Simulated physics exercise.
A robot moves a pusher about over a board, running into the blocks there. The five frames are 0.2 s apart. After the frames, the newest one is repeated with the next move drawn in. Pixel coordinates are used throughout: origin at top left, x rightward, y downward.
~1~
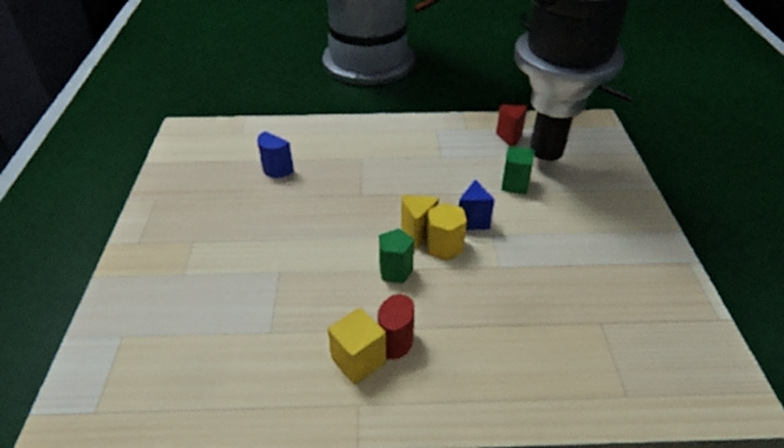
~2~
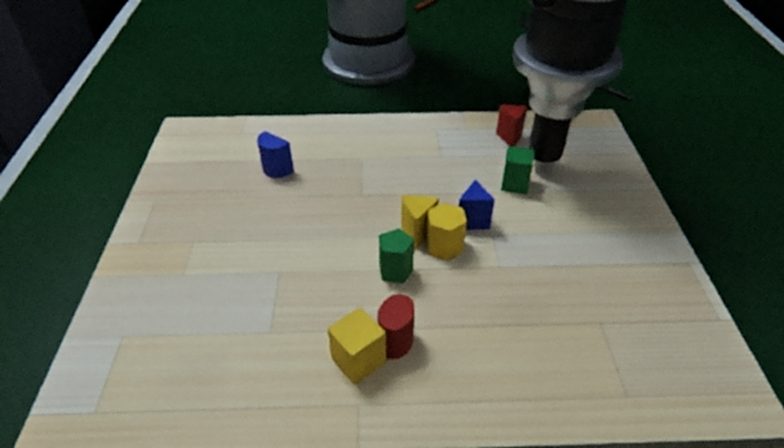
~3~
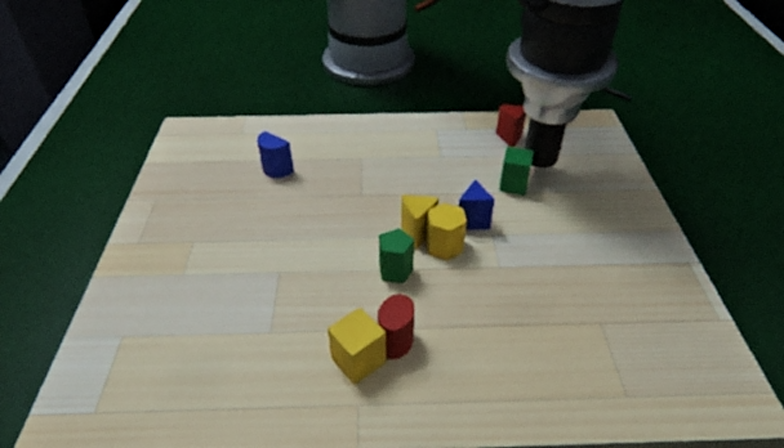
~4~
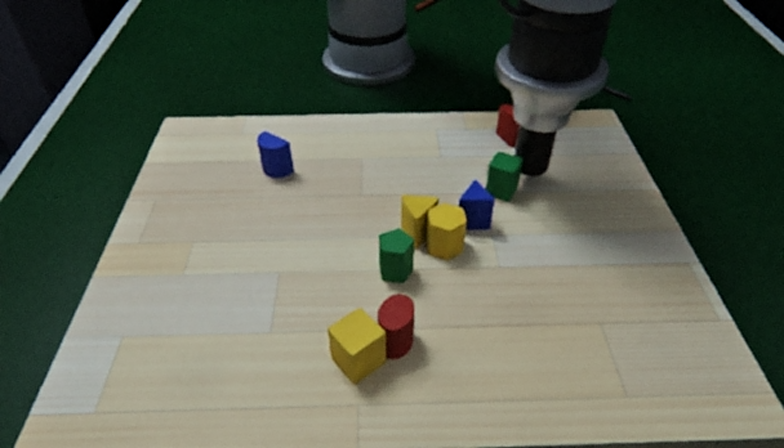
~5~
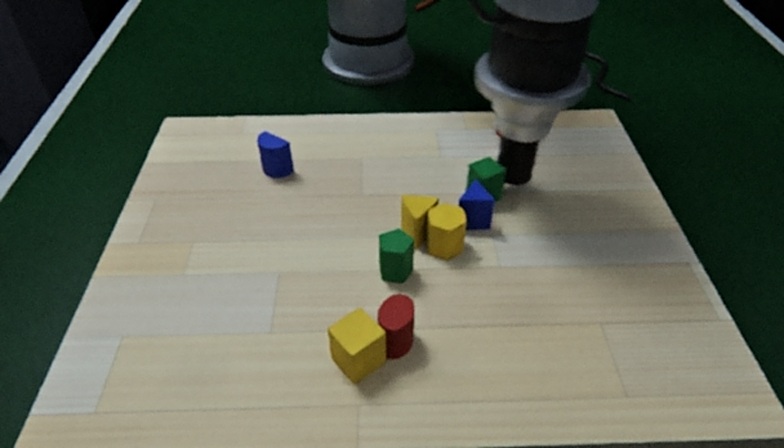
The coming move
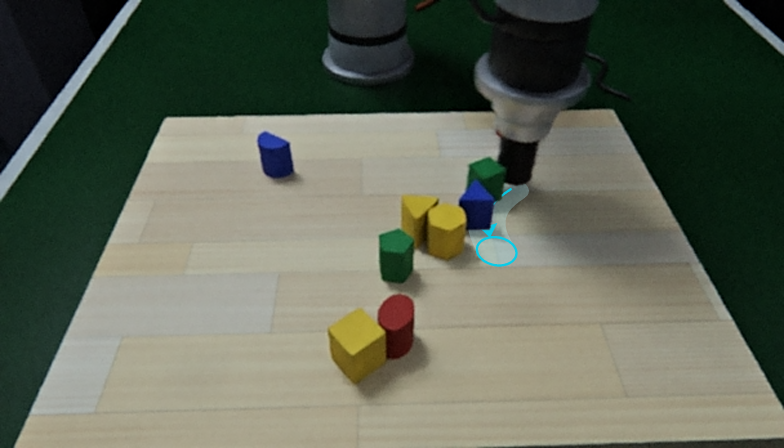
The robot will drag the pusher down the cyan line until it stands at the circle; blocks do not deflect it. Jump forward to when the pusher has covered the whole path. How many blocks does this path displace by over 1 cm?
The count will be 3 or more.
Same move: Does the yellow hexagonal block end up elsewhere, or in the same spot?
At the end, its place is different.
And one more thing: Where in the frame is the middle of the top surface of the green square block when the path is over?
At the end it should sit near (461, 174).
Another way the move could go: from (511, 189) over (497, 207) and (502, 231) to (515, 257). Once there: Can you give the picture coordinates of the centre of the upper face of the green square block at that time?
It will likely be found at (469, 173).
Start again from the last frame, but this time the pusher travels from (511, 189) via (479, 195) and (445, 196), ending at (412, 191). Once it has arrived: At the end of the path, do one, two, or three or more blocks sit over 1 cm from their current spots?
Moved: 1.
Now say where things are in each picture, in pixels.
In the first picture, pusher tip (546, 152); block tops, yellow triangular block (419, 203); yellow hexagonal block (447, 216); blue triangular block (477, 192); green square block (520, 155).
In the second picture, pusher (545, 154); blocks unchanged.
In the third picture, pusher (540, 159); green square block (519, 156).
In the fourth picture, pusher (531, 166); green square block (506, 161).
In the fifth picture, pusher (513, 175); yellow triangular block (419, 203); yellow hexagonal block (447, 216); blue triangular block (477, 192); green square block (487, 167).
Path on the board, from (511, 189) via (492, 205) and (487, 226), ending at (497, 251).
On the path given first. One third of the way, pusher (494, 192); blue triangular block (475, 195), turned 20° anticlockwise; green square block (464, 173), turned 40° clockwise.
Two thirds of the way, pusher (489, 213); yellow hexagonal block (436, 225), turned 20° clockwise; blue triangular block (470, 211), turned 15° anticlockwise; green square block (461, 174), turned 50° clockwise.
At the end, pusher (499, 237); yellow triangular block in place; yellow hexagonal block (430, 228), turned 45° clockwise; blue triangular block (472, 227), turned 15° clockwise; green square block (461, 174), turned 50° clockwise.
